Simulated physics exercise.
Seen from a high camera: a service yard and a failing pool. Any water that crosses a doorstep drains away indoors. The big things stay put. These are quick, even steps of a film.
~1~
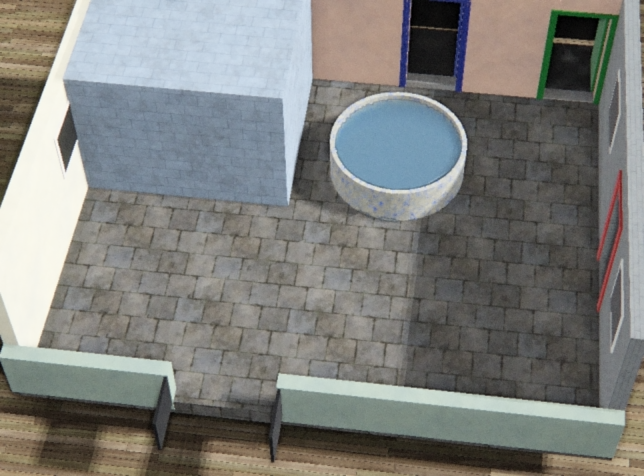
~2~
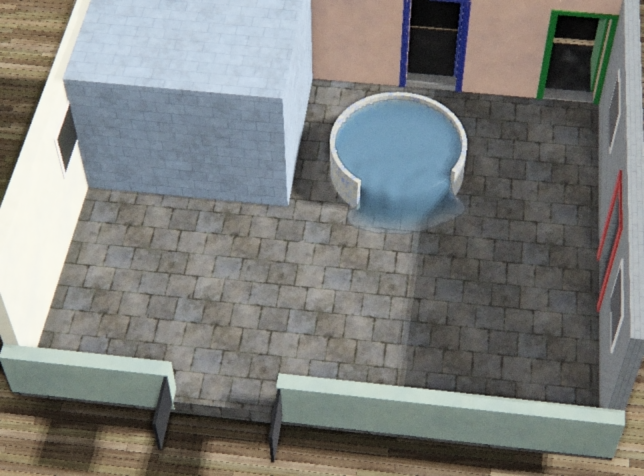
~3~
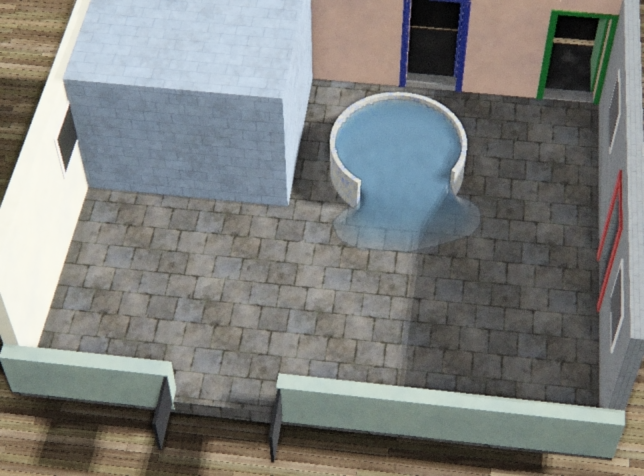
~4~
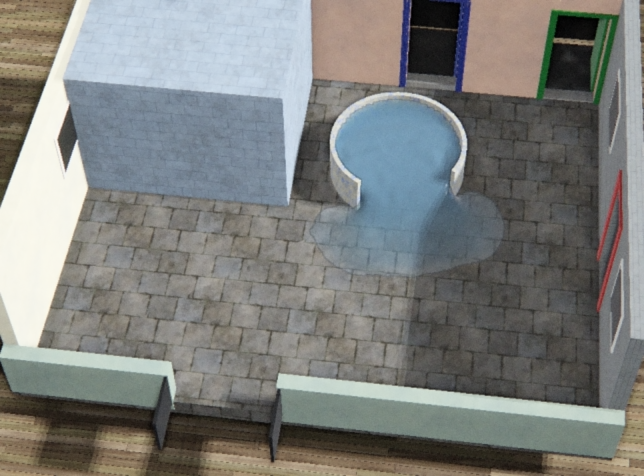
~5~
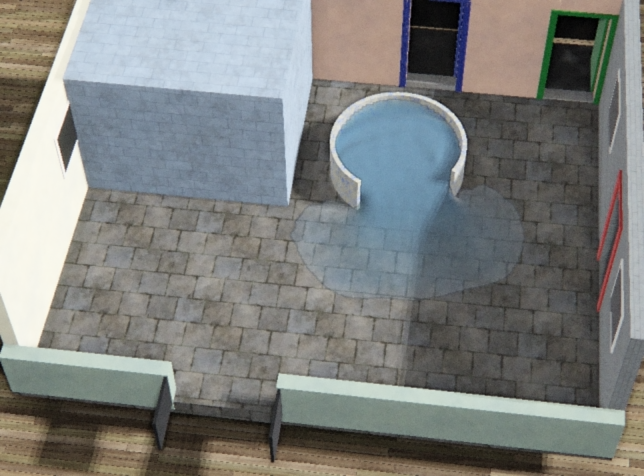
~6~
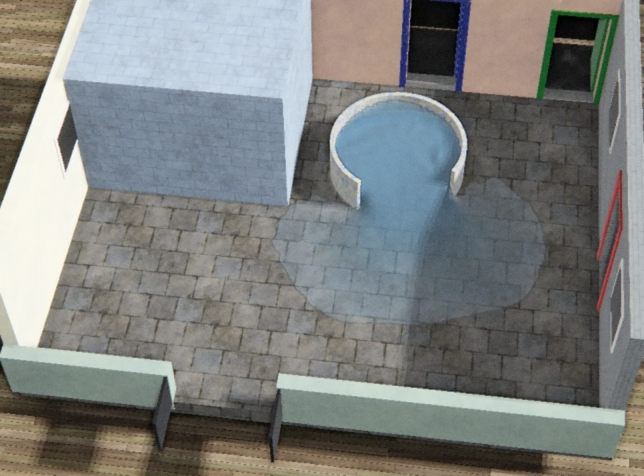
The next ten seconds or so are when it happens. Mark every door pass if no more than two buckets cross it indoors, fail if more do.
Marks: Blue door pass, green door fail, red door fail.
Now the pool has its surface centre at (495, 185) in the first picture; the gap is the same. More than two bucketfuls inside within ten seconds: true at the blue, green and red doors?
Blue door: Beneath; green door: Beneath; red door: Above.
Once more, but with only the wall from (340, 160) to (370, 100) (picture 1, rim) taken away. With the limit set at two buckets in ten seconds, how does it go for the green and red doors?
Green door: Exceeds it; red door: Remains below.
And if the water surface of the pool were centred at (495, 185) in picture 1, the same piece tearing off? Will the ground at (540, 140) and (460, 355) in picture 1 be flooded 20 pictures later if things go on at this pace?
The first spot is untouched and the second is swamped.
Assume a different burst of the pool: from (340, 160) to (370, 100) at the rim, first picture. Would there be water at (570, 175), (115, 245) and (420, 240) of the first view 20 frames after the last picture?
Sequence of results: Reached by the flood, missed by the flood, missed by the flood.
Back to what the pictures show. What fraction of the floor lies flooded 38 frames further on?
About 65 per cent.
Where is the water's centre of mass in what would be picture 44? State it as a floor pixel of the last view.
Centre of mass: Roughly (405, 296).
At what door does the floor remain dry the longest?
My answer is the blue-painted one.
A moment on, water covers 45 % of the floor; the blue door not reached, the green door not reached, the red door wet at the sill, nothing in.
Next, water covers 45 % of the floor; the blue door not reached, the green door not reached, the red door under two buckets in.
Then, water covers 45 % of the floor; the blue door not reached, the green door not reached, the red door over two buckets in.
Later, water covers 65 % of the floor; the blue door not reached, the green door not reached, the red door over two buckets in.
In the end, water covers 95 % of the floor; the blue door wet at the sill, nothing in, the green door over two buckets in, the red door far over two buckets in.
